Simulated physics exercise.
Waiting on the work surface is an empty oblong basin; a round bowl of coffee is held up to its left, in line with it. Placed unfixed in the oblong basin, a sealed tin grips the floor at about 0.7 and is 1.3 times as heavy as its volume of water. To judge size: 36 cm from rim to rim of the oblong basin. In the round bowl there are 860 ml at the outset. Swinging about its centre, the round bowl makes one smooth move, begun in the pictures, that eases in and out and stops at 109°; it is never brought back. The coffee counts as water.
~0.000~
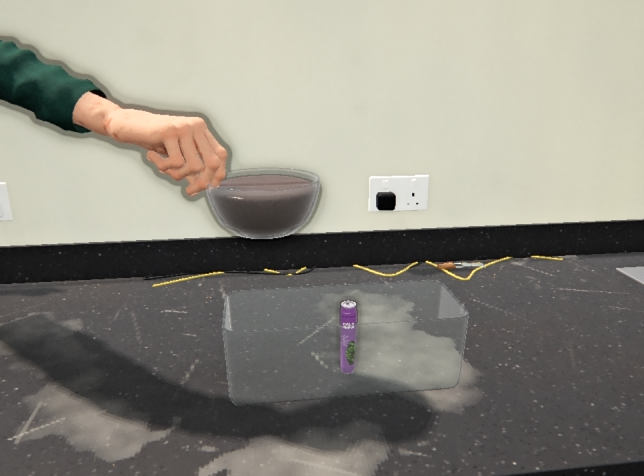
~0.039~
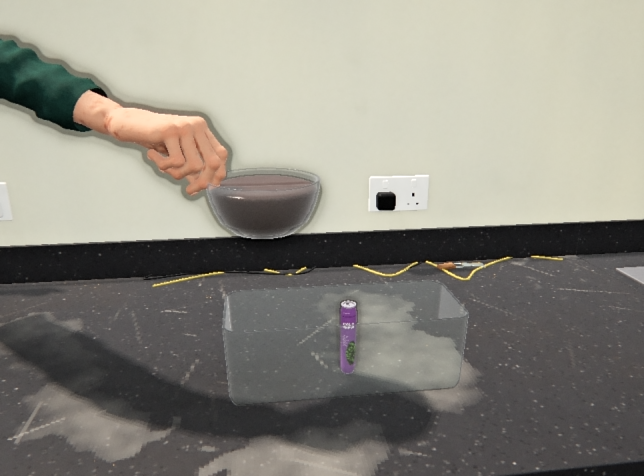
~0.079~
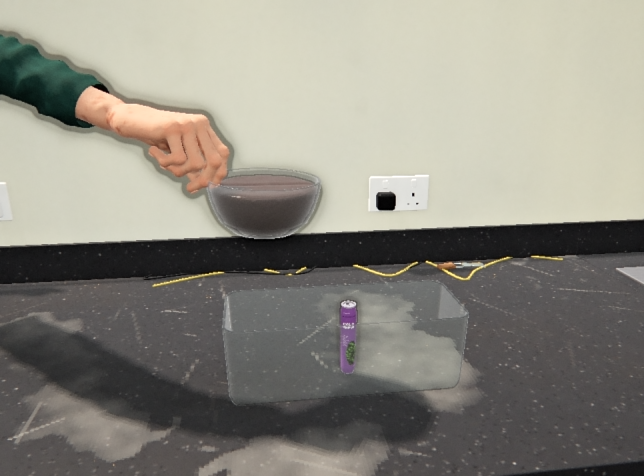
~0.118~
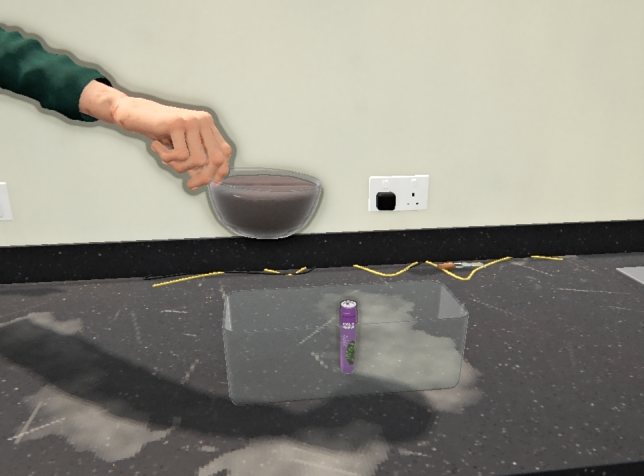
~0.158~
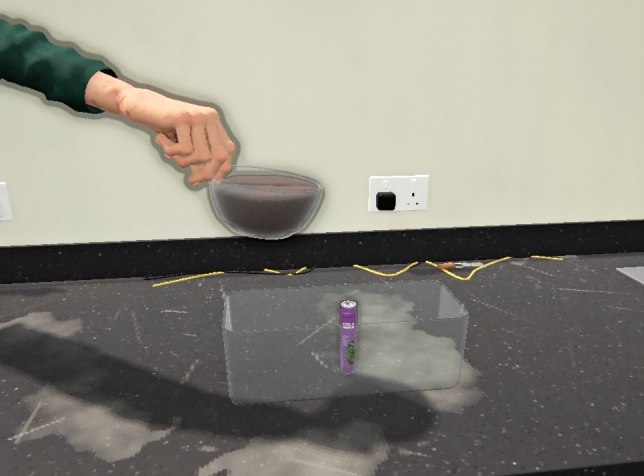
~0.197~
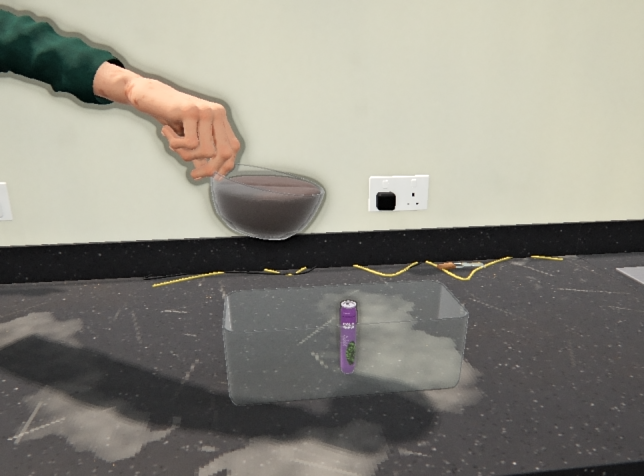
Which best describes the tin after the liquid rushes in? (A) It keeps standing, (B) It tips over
Answer: A.
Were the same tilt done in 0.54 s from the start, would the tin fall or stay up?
Outcome - the tin comes down.
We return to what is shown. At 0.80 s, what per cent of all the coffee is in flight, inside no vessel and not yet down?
7 per cent or so.
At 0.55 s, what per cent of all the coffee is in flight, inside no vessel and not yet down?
My guess is roughly 48 %.
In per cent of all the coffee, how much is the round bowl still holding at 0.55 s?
Fraction remaining: Approx. 36 per cent.
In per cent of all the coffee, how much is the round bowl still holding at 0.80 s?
Close to 1 in a hundred.
Then, 0.55 s in, the tilt is 77° and 35 per cent is still to pour; the tin stands where it began.
Then, 0.80 s in, the tilt is 108° and 1 per cent is still to pour; the tin stands where it began.
Then, 1.07 s in, the tilt is 109° and 0 per cent is still to pour; the tin stands where it began.
Then, 1.36 s in, the tilt is 109° and 0 per cent is still to pour; the tin stands where it began.
Finally, the tin stands where it began.
